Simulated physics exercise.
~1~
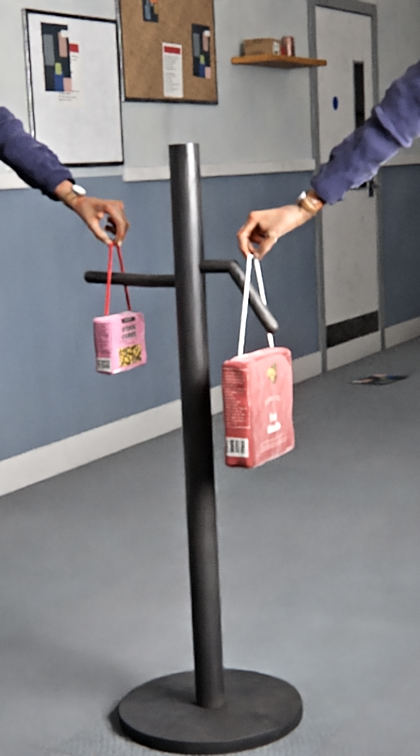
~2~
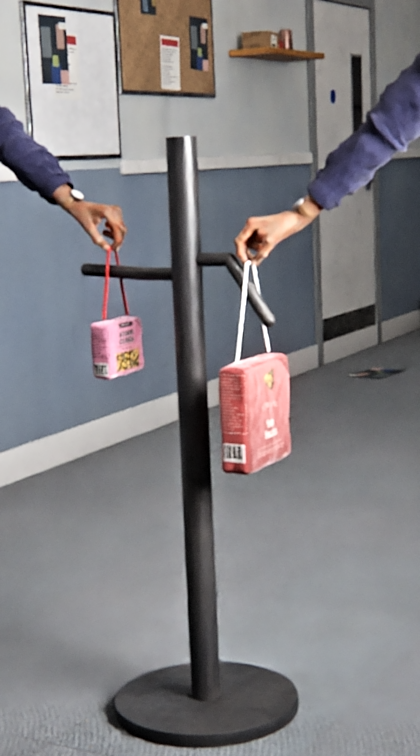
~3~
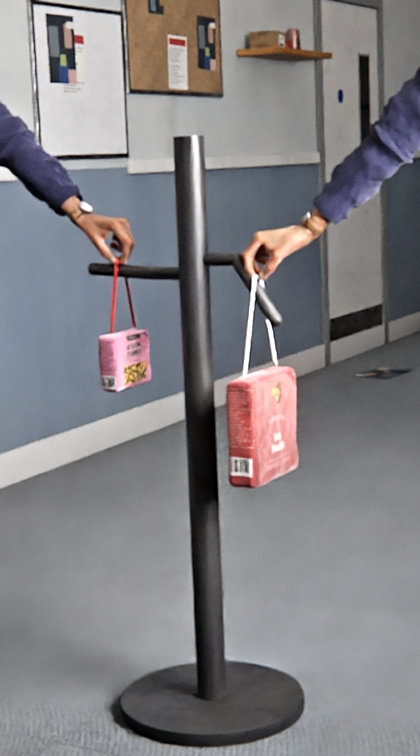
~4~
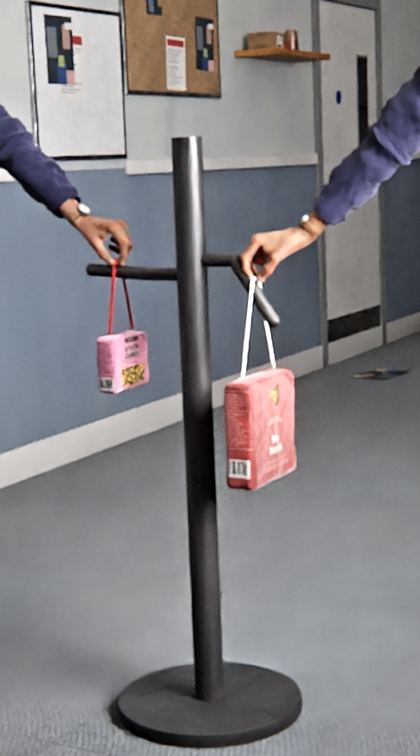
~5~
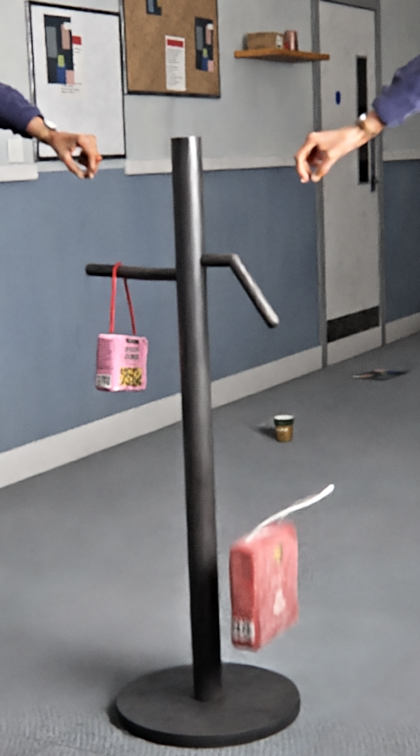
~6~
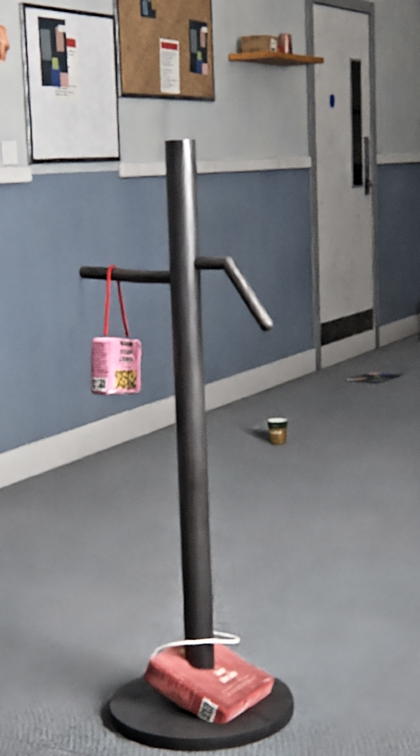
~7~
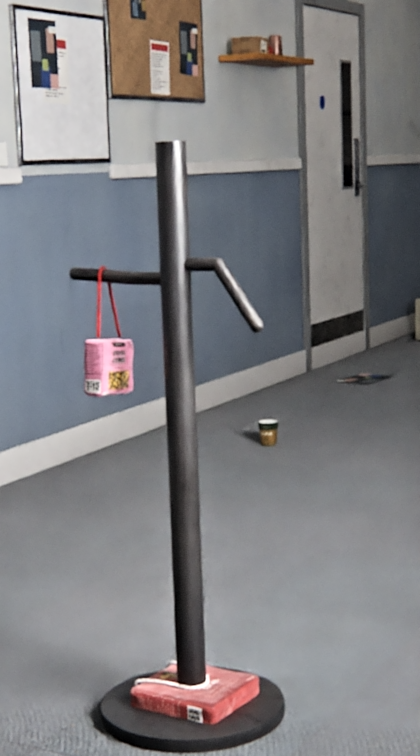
At the start, two hands hold a small pink pouch by its red loop and a larger red bag by its white loop beside a dark stand with two pegs. The hands lower both slightly, bringing the loops to the left peg and the downward-sloping right peg. Then the hands let go and draw back. The pink pouch stays hanging on the left peg, while the red bag drops from the right side. It lands on the round base of the stand and settles flat there, with the pouch still hanging above and the right peg empty.
